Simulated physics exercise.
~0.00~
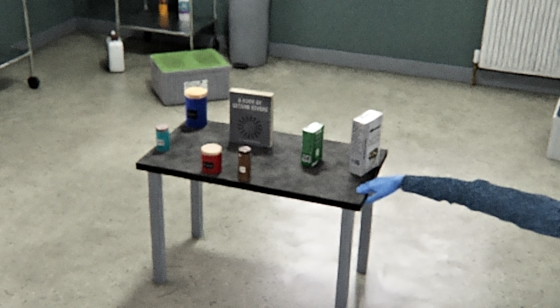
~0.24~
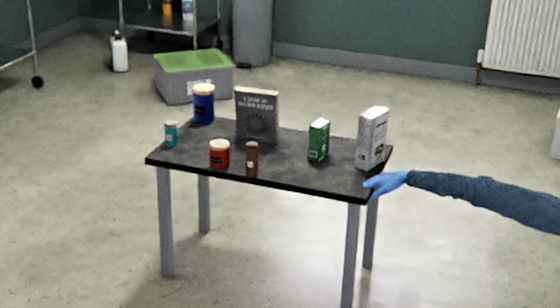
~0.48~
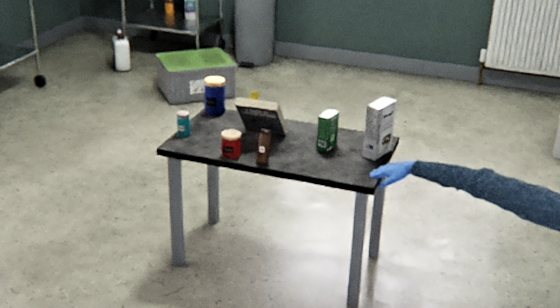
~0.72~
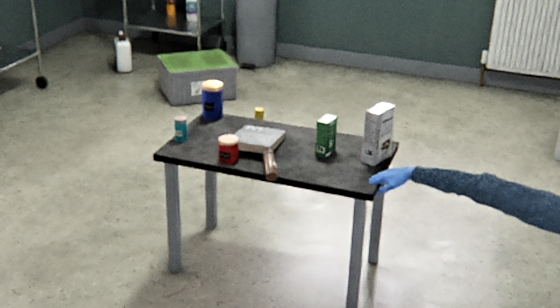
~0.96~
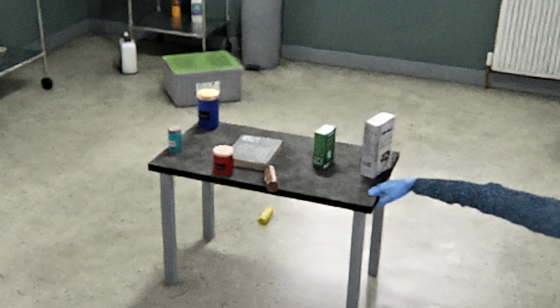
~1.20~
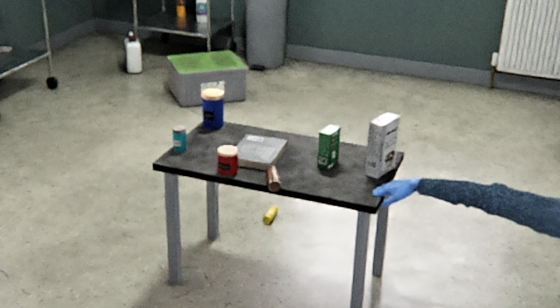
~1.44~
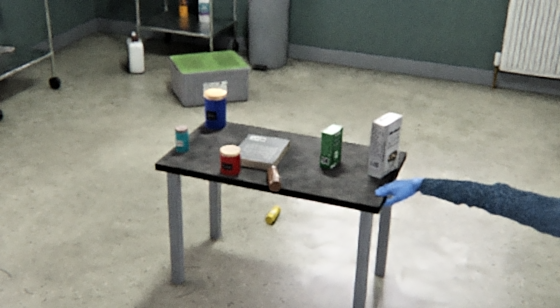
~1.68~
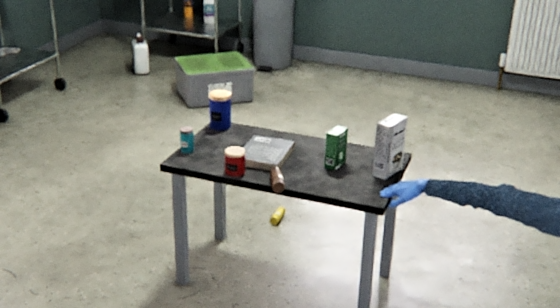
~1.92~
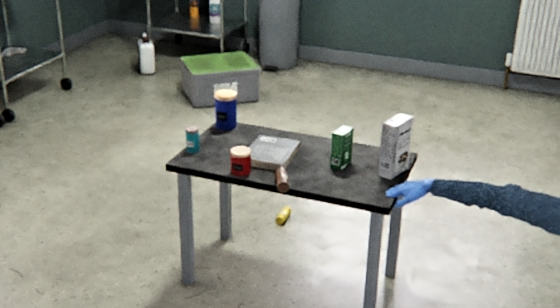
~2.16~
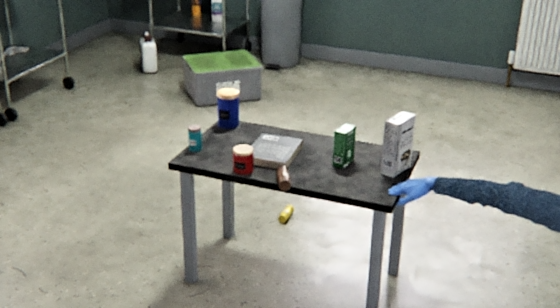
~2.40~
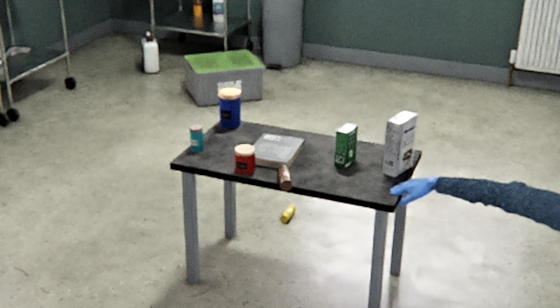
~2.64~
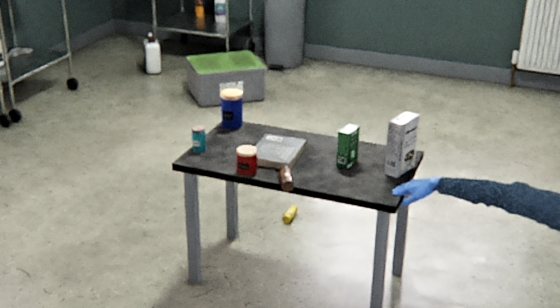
On a dark table nudged by a gloved hand, a book topples and a yellow shaker falls off.
